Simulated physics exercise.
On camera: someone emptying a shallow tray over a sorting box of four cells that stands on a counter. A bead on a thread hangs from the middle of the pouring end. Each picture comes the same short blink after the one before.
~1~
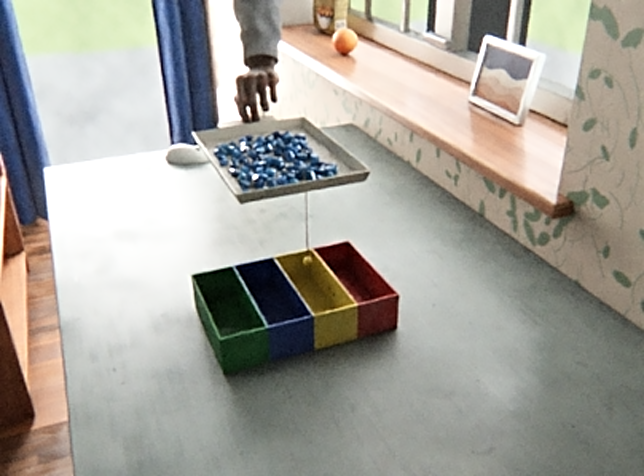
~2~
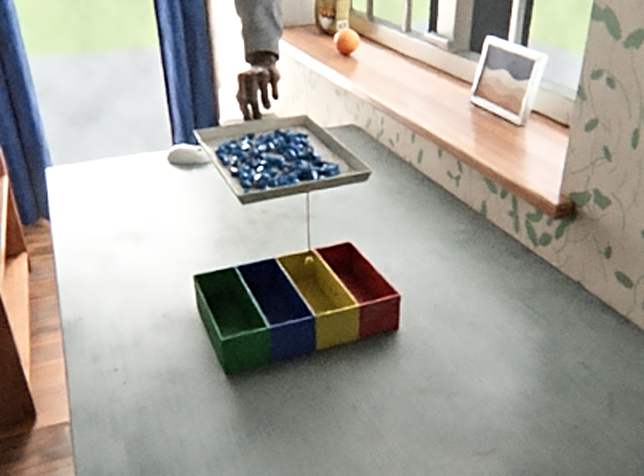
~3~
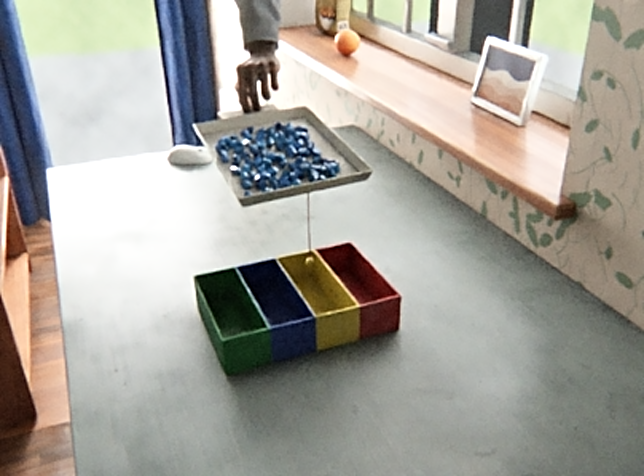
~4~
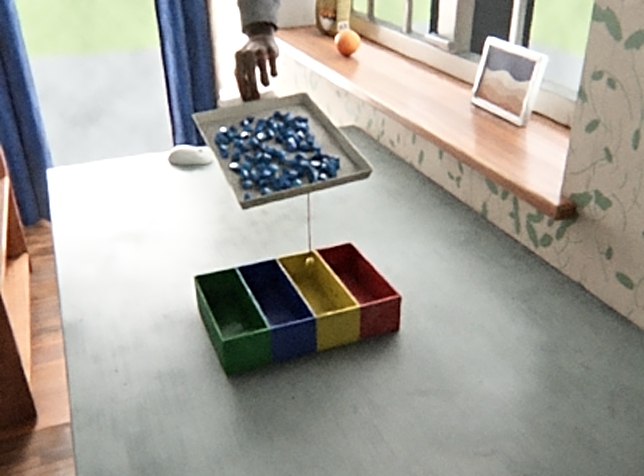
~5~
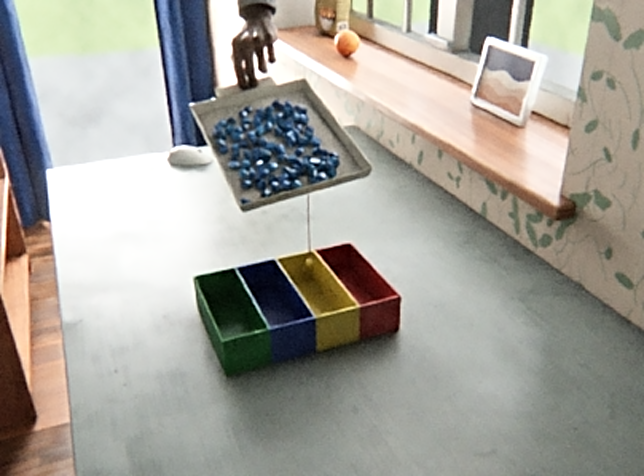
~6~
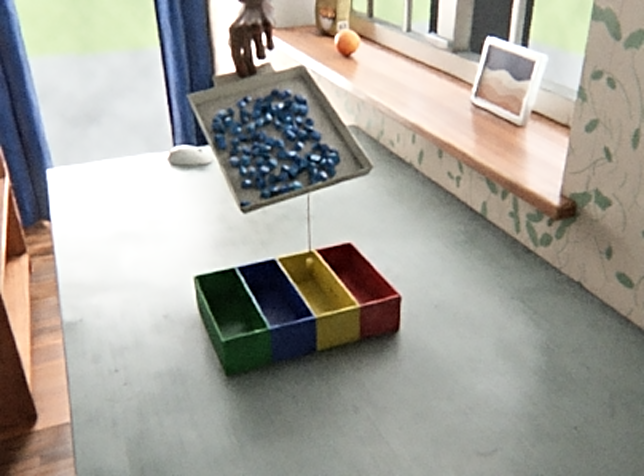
A hand raising the back of a shallow tray of blue stones, tilting it gradually above a four-coloured sorting box.
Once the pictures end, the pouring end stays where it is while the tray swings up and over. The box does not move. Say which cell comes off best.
The blue cell gets the most.
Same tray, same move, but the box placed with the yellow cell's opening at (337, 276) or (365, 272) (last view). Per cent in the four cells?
The first gives 90 %, the second 50 %.
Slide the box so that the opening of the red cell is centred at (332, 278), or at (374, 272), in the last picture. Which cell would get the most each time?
First that blue cell, then the green cell.
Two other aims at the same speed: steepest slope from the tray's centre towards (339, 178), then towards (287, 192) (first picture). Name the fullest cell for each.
The first try: Red. The second: Blue.
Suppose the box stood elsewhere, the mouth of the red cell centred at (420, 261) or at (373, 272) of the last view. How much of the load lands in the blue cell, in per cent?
About 0 and 30 per cent.
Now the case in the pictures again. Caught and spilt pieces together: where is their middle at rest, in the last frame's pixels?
Roughly at (268, 326).
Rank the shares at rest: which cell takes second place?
It is the cell in green.
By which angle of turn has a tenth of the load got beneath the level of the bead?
At about 75°.
Soon, tray tipped steeply; most on the tray; a small part falling or outside the box.
A while on, tray tipped past a quarter turn; a stray few on the tray; about half in the blue cell; about a third in the green cell; a small part in the yellow cell; a small part falling or outside the box.
Towards the end, tray tipped past a quarter turn; about half in the blue cell; about a third in the green cell; a small part in the yellow cell.
Finally, tray tipped past a quarter turn; about half in the blue cell; about a third in the green cell; a small part in the yellow cell; none in the red cell.
